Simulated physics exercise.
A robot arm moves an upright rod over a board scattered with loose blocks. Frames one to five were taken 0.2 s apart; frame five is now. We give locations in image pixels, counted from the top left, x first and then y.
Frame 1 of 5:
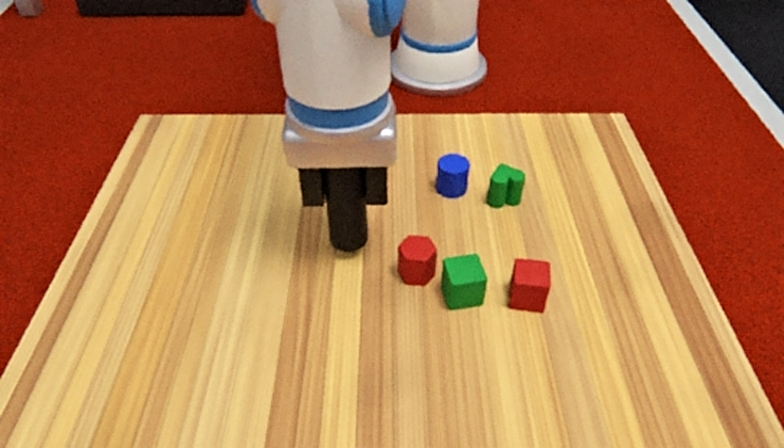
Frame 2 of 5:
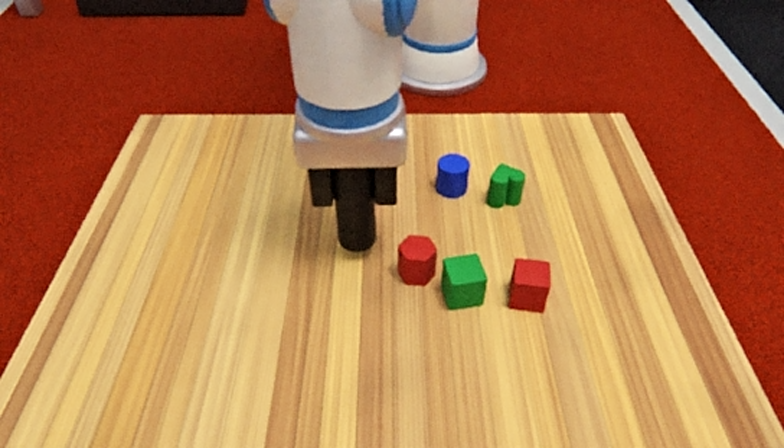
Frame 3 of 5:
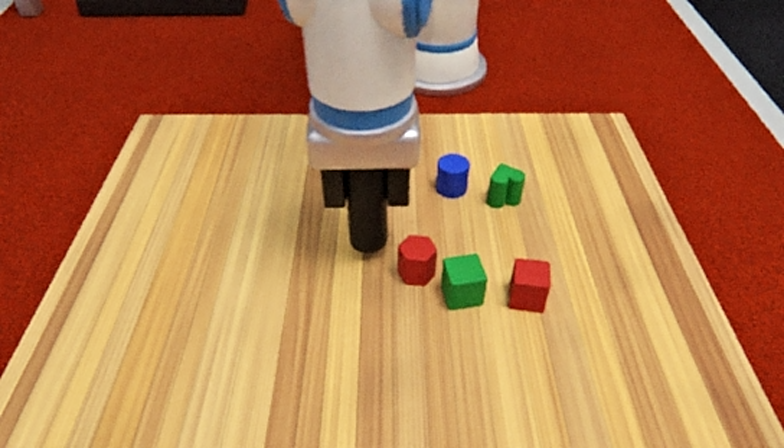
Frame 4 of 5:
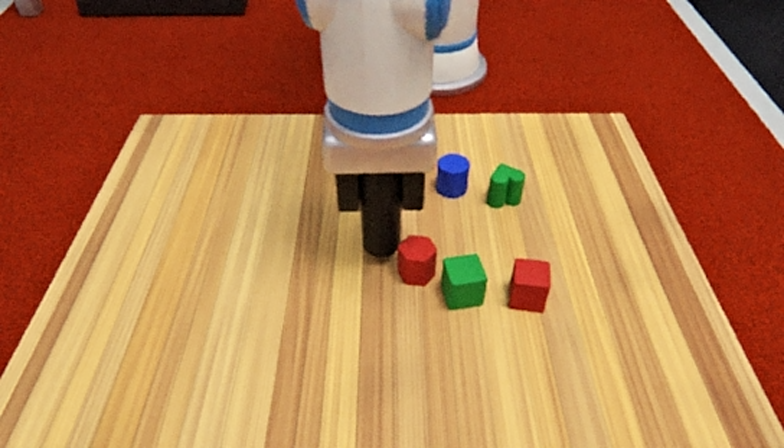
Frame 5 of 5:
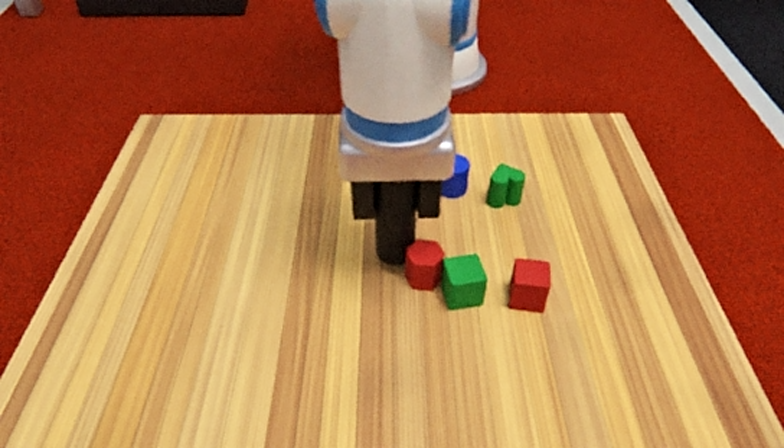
A white and blue robot arm holds an upright black rod over a striped wooden board on a red floor, seen from above at a steady angle. Right of the rod sit a red six-sided block, a green cube and a red cube, with a blue cylinder and a green heart-shaped block behind. The arm slides the rod rightward and nudges the six-sided block slightly toward the green cube.
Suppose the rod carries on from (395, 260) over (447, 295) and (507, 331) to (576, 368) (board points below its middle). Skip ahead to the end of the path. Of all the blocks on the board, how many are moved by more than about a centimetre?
By the end, two blocks will have moved.
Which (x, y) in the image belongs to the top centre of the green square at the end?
Located at (635, 342).
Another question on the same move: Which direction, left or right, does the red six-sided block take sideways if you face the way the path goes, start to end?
Heads right.
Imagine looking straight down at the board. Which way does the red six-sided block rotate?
Rotation: Clockwise.
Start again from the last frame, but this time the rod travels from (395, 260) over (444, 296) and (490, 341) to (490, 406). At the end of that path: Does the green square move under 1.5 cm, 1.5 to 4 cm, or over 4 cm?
Once the path ends, it will sit over 4 cm from where it is now.
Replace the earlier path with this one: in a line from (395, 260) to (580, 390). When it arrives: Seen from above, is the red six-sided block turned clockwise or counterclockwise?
Its spin: Clockwise.
The first path, step by step. One third of the way, rod (448, 287); red six-sided block (479, 294), turned 25° clockwise; green square (520, 304), turned 50° anticlockwise; red square (539, 273), turned 20° anticlockwise.
Two thirds of the way, rod (509, 322); red six-sided block (526, 341), turned 55° clockwise; green square (562, 321), turned 100° anticlockwise; red square (539, 273), turned 20° anticlockwise.
At the end, rod (579, 360); red six-sided block (553, 368), turned 140° clockwise; green square (635, 342), turned 145° anticlockwise; red square (539, 273), turned 20° anticlockwise.
